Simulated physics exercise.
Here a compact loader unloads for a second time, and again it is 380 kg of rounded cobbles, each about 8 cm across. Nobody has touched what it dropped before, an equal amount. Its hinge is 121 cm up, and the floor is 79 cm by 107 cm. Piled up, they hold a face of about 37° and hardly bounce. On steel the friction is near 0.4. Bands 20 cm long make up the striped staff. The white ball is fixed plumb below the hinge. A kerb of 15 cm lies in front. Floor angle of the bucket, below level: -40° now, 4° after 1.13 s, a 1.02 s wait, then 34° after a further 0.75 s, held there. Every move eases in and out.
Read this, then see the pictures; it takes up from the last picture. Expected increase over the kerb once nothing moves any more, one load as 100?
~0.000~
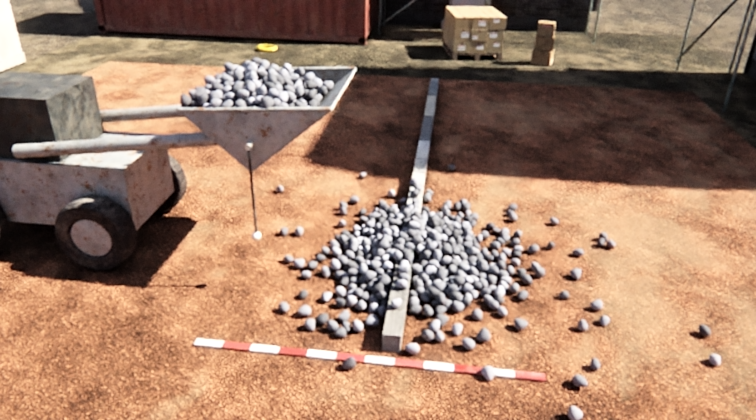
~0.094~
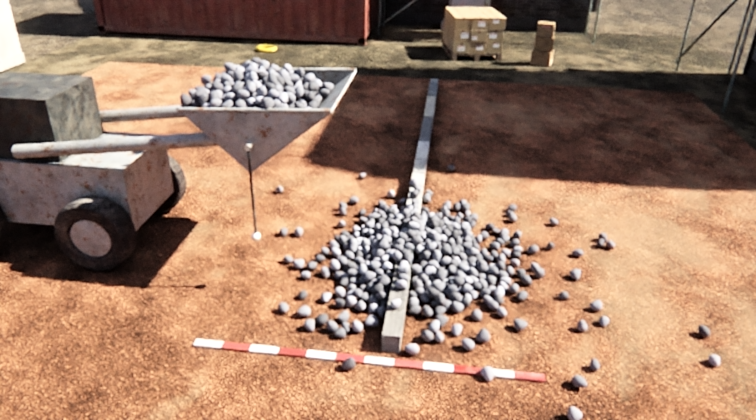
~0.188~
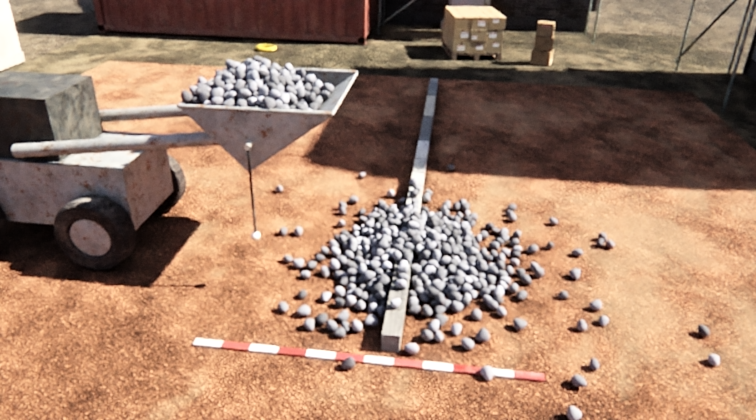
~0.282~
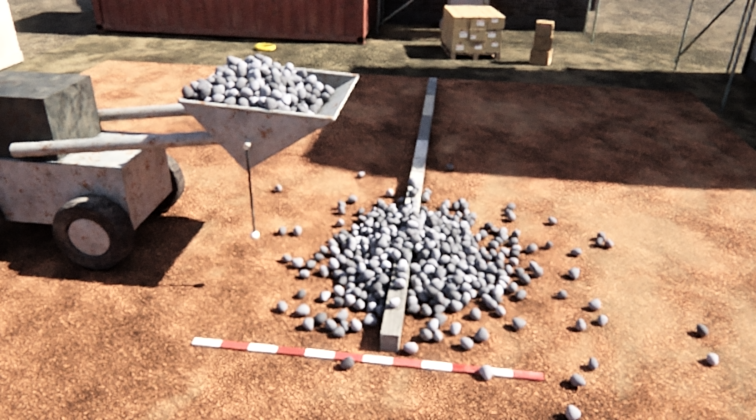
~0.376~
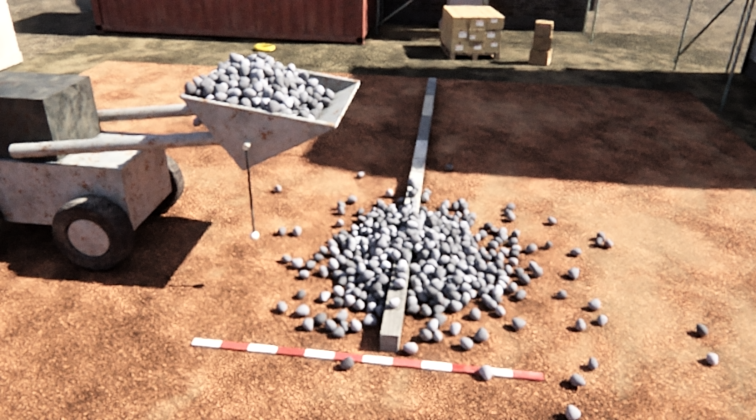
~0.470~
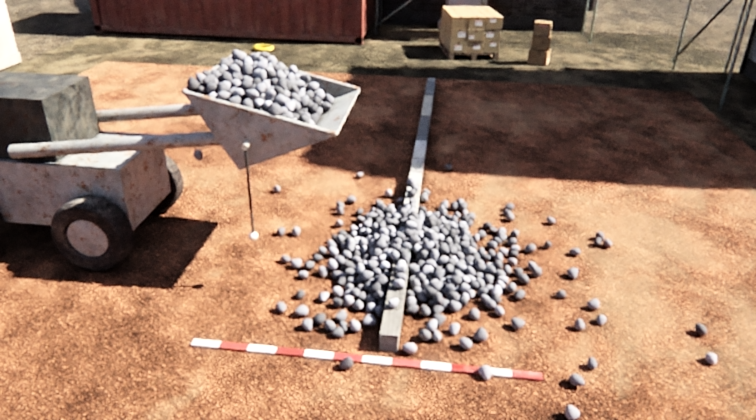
About 12 in every hundred.
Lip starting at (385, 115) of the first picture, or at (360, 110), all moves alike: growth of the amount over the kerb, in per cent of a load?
The first position would add some 65 per cent, the second some 35.
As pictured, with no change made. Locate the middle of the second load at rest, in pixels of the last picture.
Middle: Approx. (366, 239) px.
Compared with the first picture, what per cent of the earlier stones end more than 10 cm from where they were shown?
Close to 5 per cent.
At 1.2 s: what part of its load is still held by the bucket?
100 % still inside.
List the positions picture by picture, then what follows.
In the first frame, the bucket is at -40°, its lip at (331, 109); the top of the load is at (254, 70). The earlier load is highest near (419, 234), 23 cm above ground level, 46 % on this side of the kerb, 55 % over the kerb.
In the second frame, the bucket is at -39°, its lip at (331, 111); the top of the load is at (255, 70); the stones move at 0.1 m/s on average.
In the third frame, lip at (333, 114), floor tilted -37°, highest stones at (252, 68); the stones move at 0.2 m/s on average.
In the fourth frame, the bucket is at -33°, its lip at (334, 119); the top of the load is at (253, 66); the stones move at 0.2 m/s on average.
In the fifth frame, the bucket is at -29°, its lip at (336, 126); the top of the load is at (254, 63); the stones move at 0.2 m/s on average.
In the sixth frame, the bucket is at -23°, its lip at (337, 134); the top of the load is at (250, 62); the stones move at 0.2 m/s on average.
After 0.9 s the floor is at -3°; in per cent of one load, 100 in the bucket, 46 on this side of the kerb, 55 over the kerb; the foremost stones are at (635, 301).
After 1.2 s the floor is at 4°; in per cent of one load, 99 in the bucket, 47 on this side of the kerb, 55 over the kerb; the foremost stones are at (635, 301).
After 3.3 s the floor is at 34°; in per cent of one load, 13 in the bucket, 132 on this side of the kerb, 56 over the kerb; the foremost stones are at (635, 301).
After 5.9 s the floor is at 34°; in per cent of one load, 0 in the bucket, 134 on this side of the kerb, 67 over the kerb; the foremost stones are at (635, 301). Net gain over the kerb, 12.
